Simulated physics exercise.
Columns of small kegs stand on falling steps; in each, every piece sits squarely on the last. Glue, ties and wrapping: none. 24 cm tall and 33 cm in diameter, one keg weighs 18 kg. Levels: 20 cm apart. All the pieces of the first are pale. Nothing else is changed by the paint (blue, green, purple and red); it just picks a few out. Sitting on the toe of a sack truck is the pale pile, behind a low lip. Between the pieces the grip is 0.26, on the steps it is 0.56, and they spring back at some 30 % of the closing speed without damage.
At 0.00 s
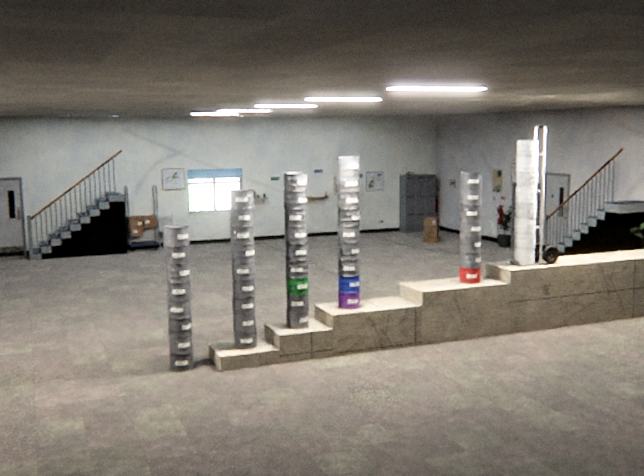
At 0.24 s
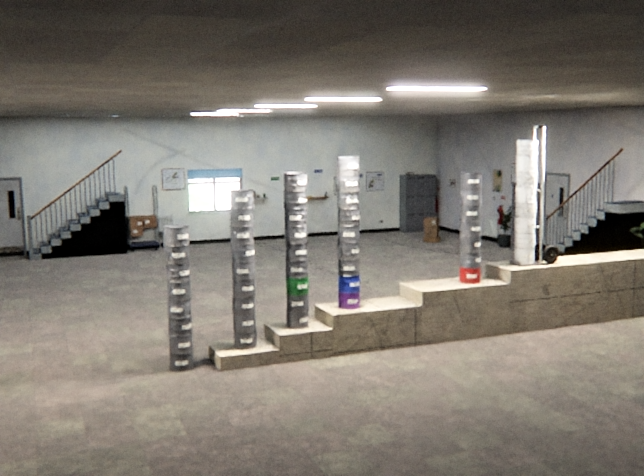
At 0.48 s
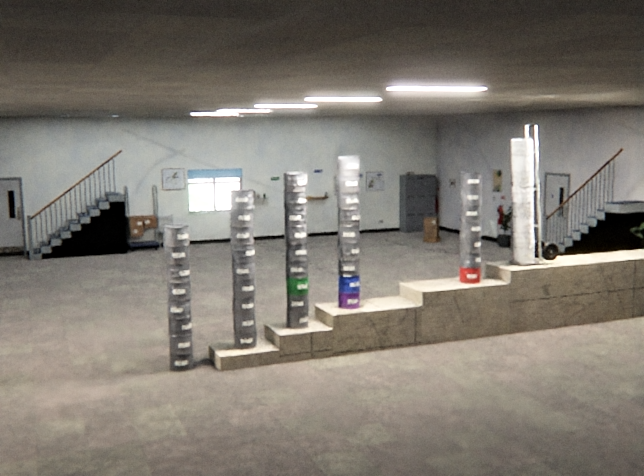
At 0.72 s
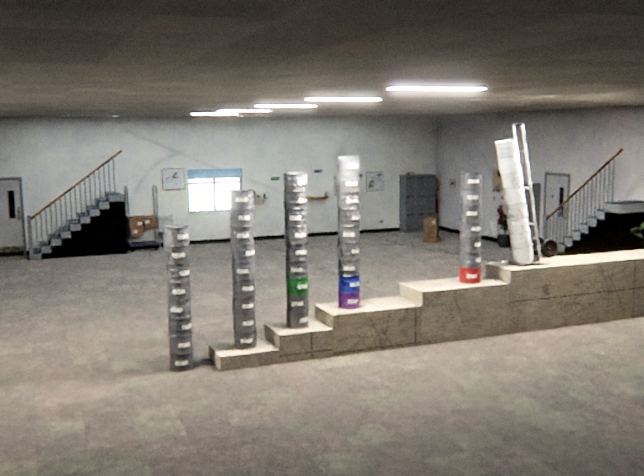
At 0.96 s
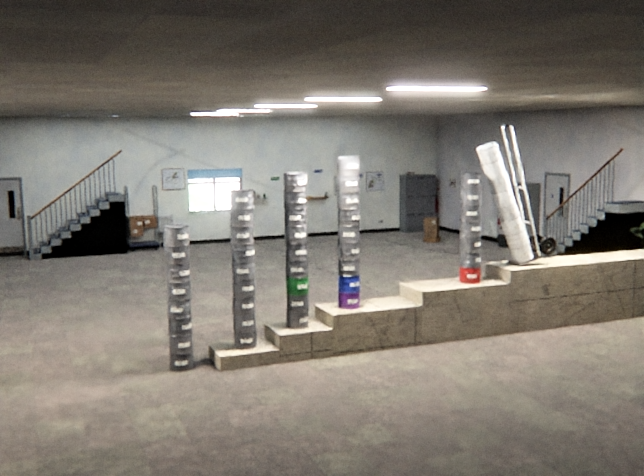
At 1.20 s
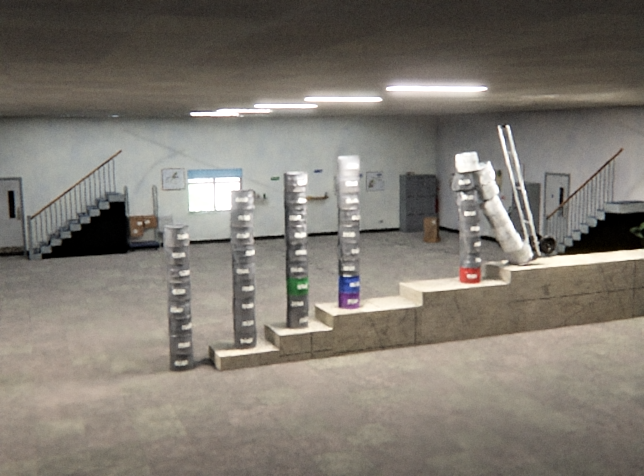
A wide, grey-floored hall with white walls, staircases at both sides and strip lights overhead is seen from a raised, unmoving viewpoint. Grey stacks of small kegs stand on and beside steps descending leftward, with green, blue, purple and red pieces low down, and a pale stack against a hand truck at right. The truck tilts left, and the pale stack leans, bends and meets the neighbouring column's top.
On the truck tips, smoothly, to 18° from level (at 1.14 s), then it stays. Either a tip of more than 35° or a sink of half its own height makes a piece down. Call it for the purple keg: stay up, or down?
Not down.
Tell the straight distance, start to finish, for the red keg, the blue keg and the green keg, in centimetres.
Here red ends up 0 centimetres away, blue 40 centimetres and green 160 centimetres.
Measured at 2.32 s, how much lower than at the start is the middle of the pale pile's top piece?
Some 170 centimetres.
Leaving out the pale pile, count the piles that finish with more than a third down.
Looks like 5 of them in total.
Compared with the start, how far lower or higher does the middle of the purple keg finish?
Its middle ends around 0 cm lower.
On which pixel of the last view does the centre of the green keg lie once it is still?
Last frame, centre at roughly (251, 371).
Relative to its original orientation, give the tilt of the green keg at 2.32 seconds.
About 0 degrees.
By 2.32 s, 8 of the pale pile down; 8 of the 42 other kegs down; purple keg moved 27 mm; blue keg tilted 21°.
By 3.50 s, 8 of the pale pile down; 25 of the 42 other kegs down; purple keg unmoved; green keg on its side.
By 4.86 s, 8 of the pale pile down; 37 of the 42 other kegs down; purple keg unmoved; blue keg on its side.
When it is over (6.4 s), 8 of the pale pile down; 37 of the 42 other kegs down; purple keg unmoved; blue keg on its side; green keg on its side. In pixels of the last frame, middles, purple keg near (350, 299), blue keg near (330, 294).
